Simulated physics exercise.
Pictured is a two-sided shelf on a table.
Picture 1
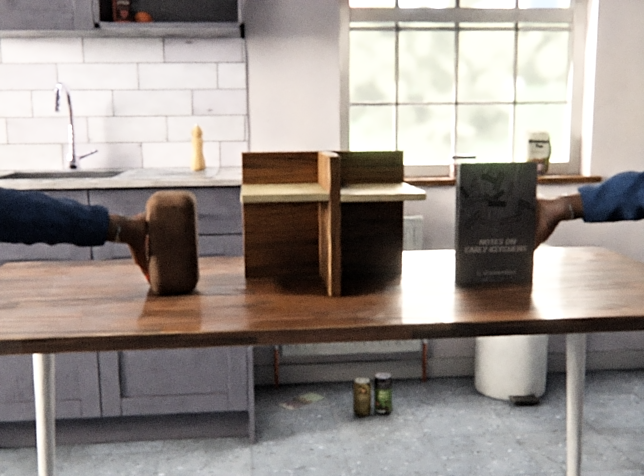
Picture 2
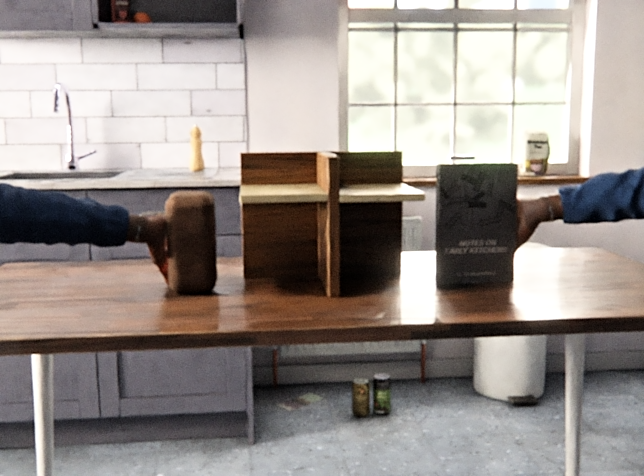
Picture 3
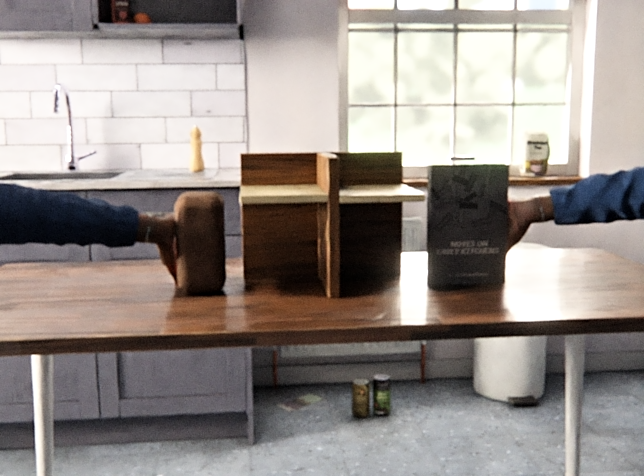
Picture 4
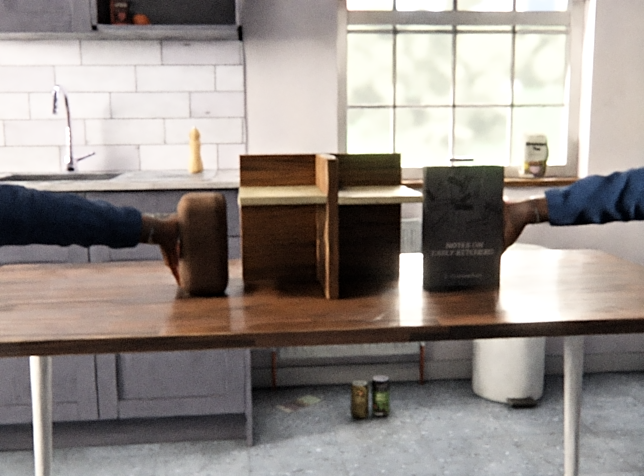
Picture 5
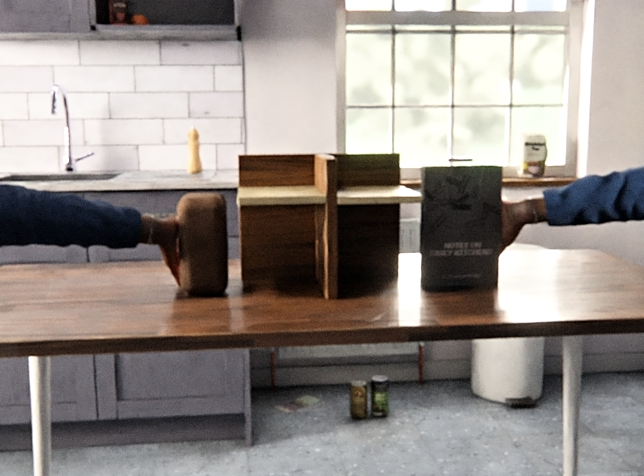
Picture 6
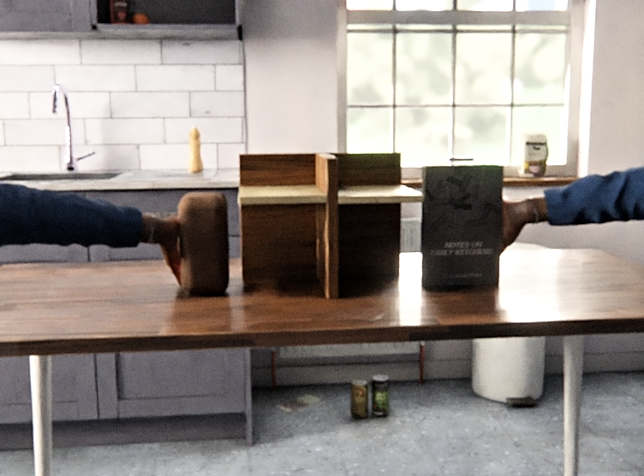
Two hands slide a brown loaf and a grey book inward toward a wooden shelf.
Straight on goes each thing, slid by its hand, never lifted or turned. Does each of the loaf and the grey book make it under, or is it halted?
Here the loaf is halted, the grey book is halted.
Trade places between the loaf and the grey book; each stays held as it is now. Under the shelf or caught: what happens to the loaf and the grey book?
Loaf: Blocked; grey book: Blocked.
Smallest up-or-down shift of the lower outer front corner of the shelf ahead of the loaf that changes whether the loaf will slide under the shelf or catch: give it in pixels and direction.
You'd need to move it up by some 8 pixels.
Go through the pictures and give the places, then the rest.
In the first picture, hands sliding the things forward; loaf (174, 242); grey book (496, 222); shelf (329, 220).
In the second picture, hands sliding the things forward; grey book (476, 223); shelf (328, 220).
In the third picture, hands sliding the things forward; loaf (202, 242); shelf (328, 221).
In the fourth picture, hands sliding the things forward; grey book (462, 225); shelf (327, 222).
In the fifth picture, hands sliding the things forward; loaf (204, 243); shelf (325, 222).
In the sixth picture, hands sliding the things forward; loaf (205, 243); grey book (461, 225); shelf (326, 222).
Then, 0.26 s on from there, loaf sliding up to the opening near (213, 242); grey book sliding up to the opening near (453, 225).
Then, 0.78 s on from there, loaf sliding up to the opening near (216, 243); grey book stopped at the opening near (451, 225).
Then, 1.98 s on from there, loaf stopped at the opening near (216, 242); grey book stopped at the opening near (451, 225).
In the end, the loaf stops at the shelf, near (216, 242); the grey book stops at the shelf, near (451, 225).
